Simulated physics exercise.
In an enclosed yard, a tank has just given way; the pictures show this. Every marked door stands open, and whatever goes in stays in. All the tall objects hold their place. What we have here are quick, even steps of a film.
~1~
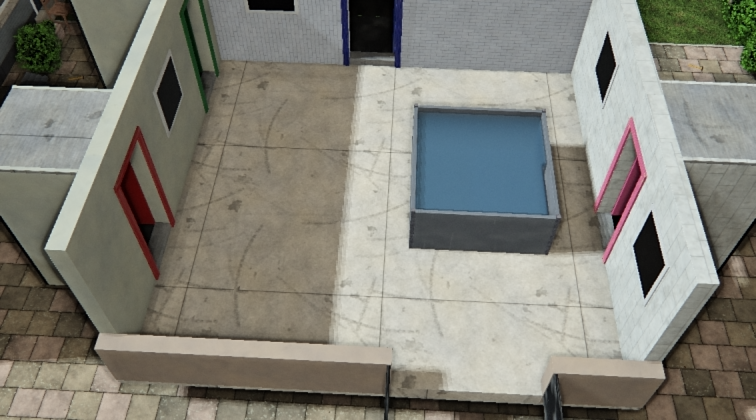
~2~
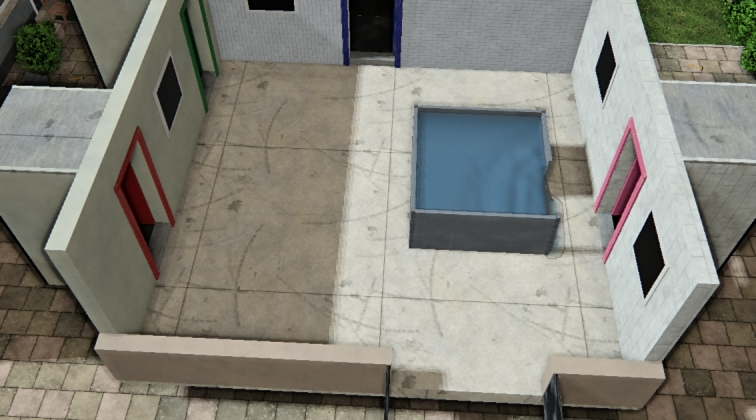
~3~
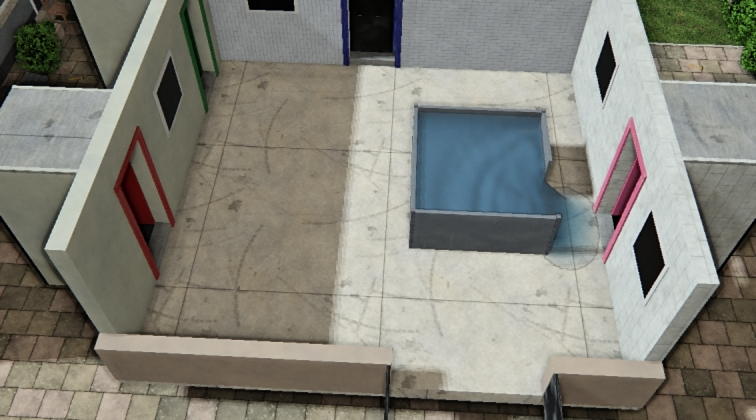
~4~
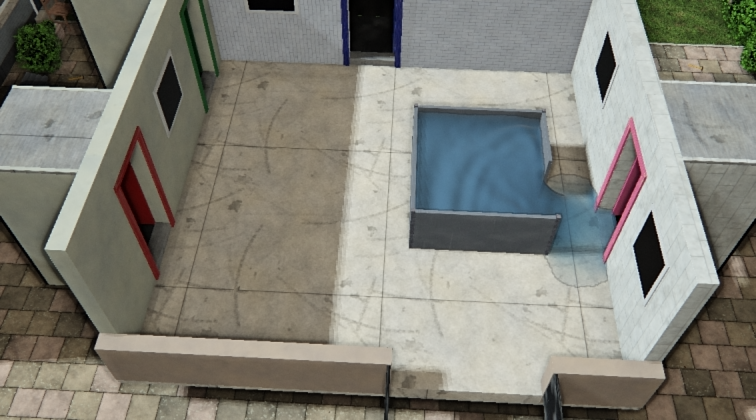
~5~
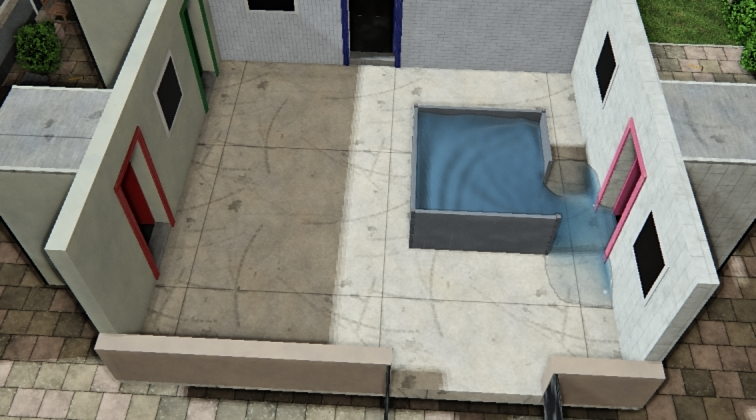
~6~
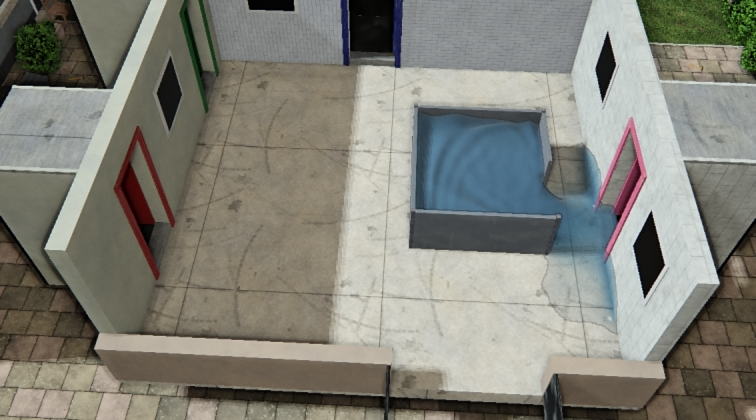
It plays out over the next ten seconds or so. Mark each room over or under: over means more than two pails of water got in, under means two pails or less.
Green door: Under, blue door: Under, red door: Under, pink door: Over.
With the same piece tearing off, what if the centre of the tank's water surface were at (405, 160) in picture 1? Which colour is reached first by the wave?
The door marked pink.
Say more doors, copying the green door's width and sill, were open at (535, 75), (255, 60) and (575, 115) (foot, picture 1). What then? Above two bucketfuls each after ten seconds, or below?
Door by door: Ends up below, ends up below, ends up below.
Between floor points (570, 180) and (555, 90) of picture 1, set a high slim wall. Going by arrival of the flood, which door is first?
That would be the pink-painted one.
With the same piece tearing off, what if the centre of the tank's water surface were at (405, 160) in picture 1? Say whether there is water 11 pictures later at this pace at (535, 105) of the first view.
Result for the spot: Waterlogged.
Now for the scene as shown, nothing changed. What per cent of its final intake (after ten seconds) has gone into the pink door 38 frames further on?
That share would be near 85 %.
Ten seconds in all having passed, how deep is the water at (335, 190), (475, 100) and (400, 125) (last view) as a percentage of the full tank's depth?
First spot 2 %, second 4 %, third 2 %.
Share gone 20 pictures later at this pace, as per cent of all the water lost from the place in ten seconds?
Near 60 in a hundred.
A moment on, water covers 15 % of the floor; the green door not reached, the blue door not reached, the red door not reached, the pink door far over two buckets in.
Next, water covers 20 % of the floor; the green door not reached, the blue door not reached, the red door not reached, the pink door far over two buckets in.
Then, water covers 40 % of the floor; the green door not reached, the blue door wet at the sill, nothing in, the red door not reached, the pink door far over two buckets in.
Later, water covers 75 % of the floor; the green door not reached, the blue door wet at the sill, nothing in, the red door wet at the sill, nothing in, the pink door far over two buckets in.
In the end, water covers 95 % of the floor; the green door wet at the sill, nothing in, the blue door wet at the sill, nothing in, the red door wet at the sill, nothing in, the pink door far over two buckets in.
